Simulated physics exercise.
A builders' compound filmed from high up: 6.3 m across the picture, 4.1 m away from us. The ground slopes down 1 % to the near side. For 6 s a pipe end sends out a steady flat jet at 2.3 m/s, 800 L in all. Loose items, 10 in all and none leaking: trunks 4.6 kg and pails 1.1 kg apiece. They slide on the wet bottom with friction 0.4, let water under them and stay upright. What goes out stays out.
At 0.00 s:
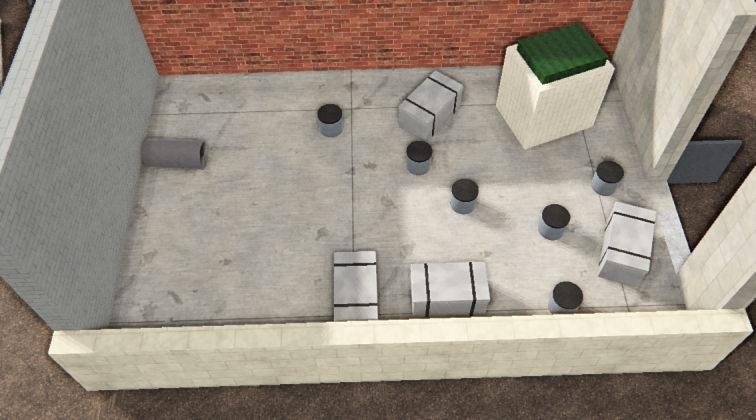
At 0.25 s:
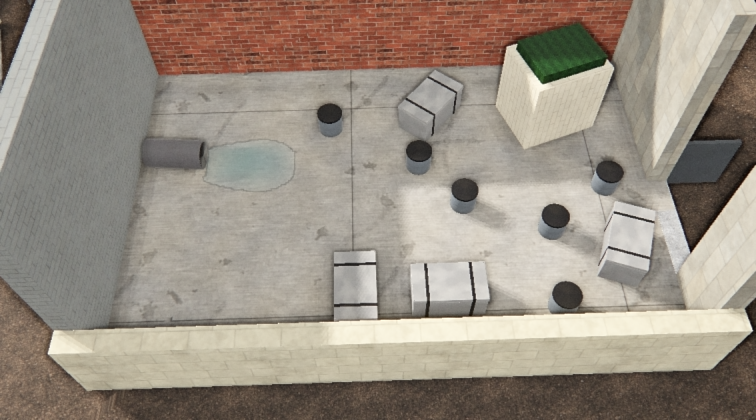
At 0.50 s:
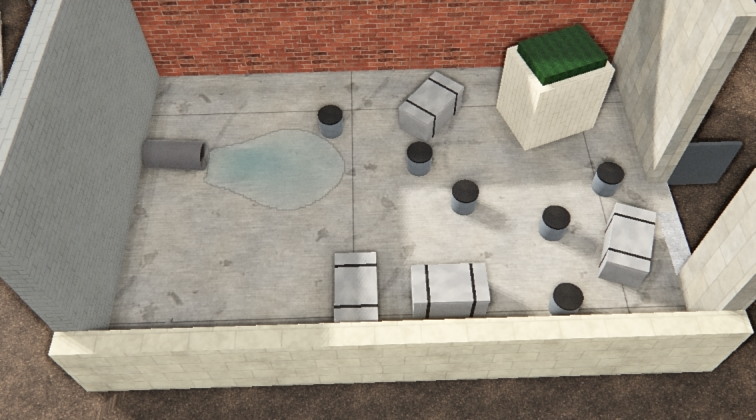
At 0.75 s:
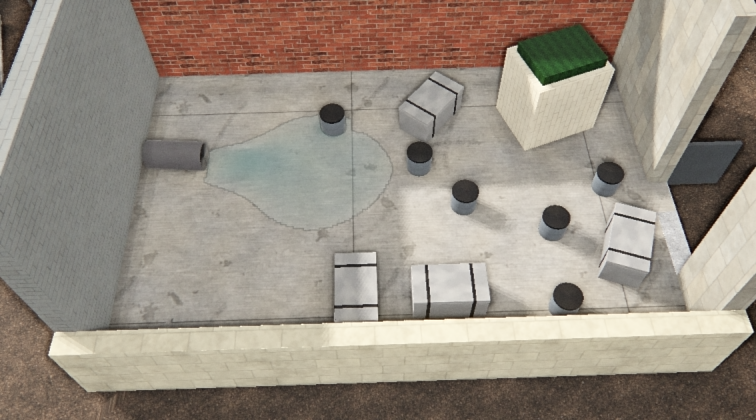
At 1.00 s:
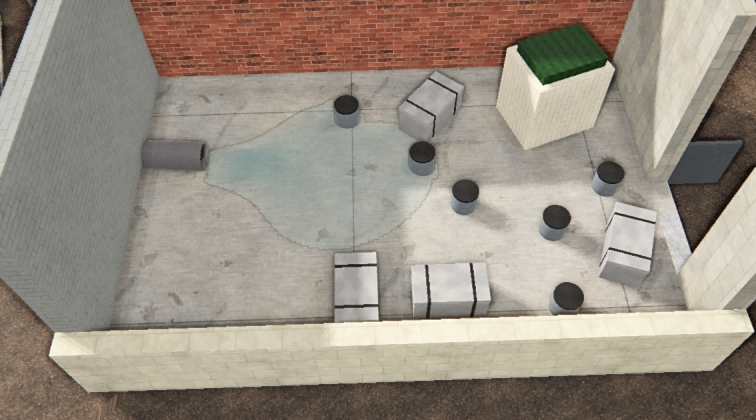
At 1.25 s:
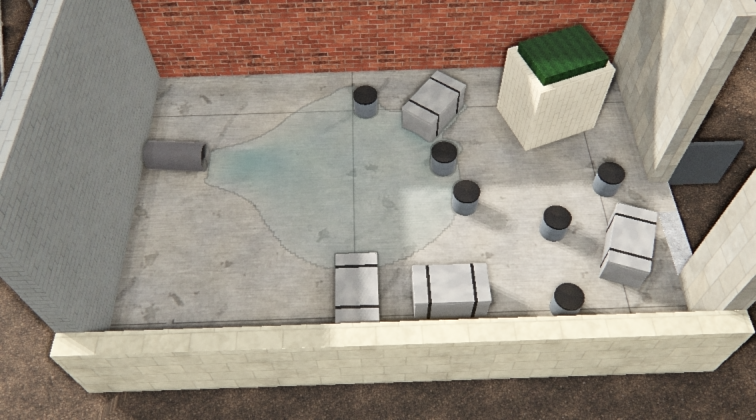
We see water pour from a pipe at the left of a walled yard and spread across the concrete among pails and trunks, nudging first one pail and then a second a short way to the right.
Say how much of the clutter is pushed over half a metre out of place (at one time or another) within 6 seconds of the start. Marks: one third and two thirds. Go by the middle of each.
Share: At least two thirds.
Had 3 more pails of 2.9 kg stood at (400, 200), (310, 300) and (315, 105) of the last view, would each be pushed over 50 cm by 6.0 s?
In turn: Over, under, short of it.
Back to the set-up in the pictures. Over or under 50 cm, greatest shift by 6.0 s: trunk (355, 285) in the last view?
Answer: Under.
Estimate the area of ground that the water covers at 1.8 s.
About 9.0 m2.
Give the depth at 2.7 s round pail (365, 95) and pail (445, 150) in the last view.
Roughly 4 and 2 cm.
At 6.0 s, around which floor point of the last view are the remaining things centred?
Around (535, 227).
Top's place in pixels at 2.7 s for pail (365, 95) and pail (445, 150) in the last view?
Around (454, 59) and (598, 164).
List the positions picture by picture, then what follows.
The first frame shows a pail at (330, 113), on the bottom; a pail at (419, 150) rests on the ground; water covers 0.0 m2; 0 of 10 have shifted.
The second frame shows a pail at (330, 113), on the bottom; a pail at (419, 150) rests on the ground; water covers 0.7 m2; 0 of 10 have shifted.
The third frame shows a pail at (330, 114), on the bottom; a pail at (420, 152) rests on the ground; water covers 1.5 m2; 0 of 10 have shifted.
The fourth frame shows a pail at (332, 113), on the bottom, 3 cm from its start; a pail at (420, 152) rests on the ground; water covers 2.6 m2; 0 of 10 have shifted.
The fifth frame shows a pail at (346, 104) rests on the ground, 26 cm from its start; a pail at (423, 151), on the bottom, 3 cm from its start; 4.1 m2 under water; 1 of 10 have shifted.
The sixth frame shows a pail at (365, 94) rests on the ground, 55 cm from its start; a pail at (444, 152), on the bottom, 29 cm from its start; water covers 5.5 m2; 2 of 10 have shifted.
After 1.8 s 2 of 10 are over 50 cm from their spots; 0 afloat.
After 2.7 s 4 of 10 are over 50 cm from their spots; 3 afloat.
After 4.2 s 7 of 10 are over 50 cm from their spots; 9 afloat.
After 6.0 s 9 of 10 are over 50 cm from their spots, and 9 have been at some point; 7 afloat.
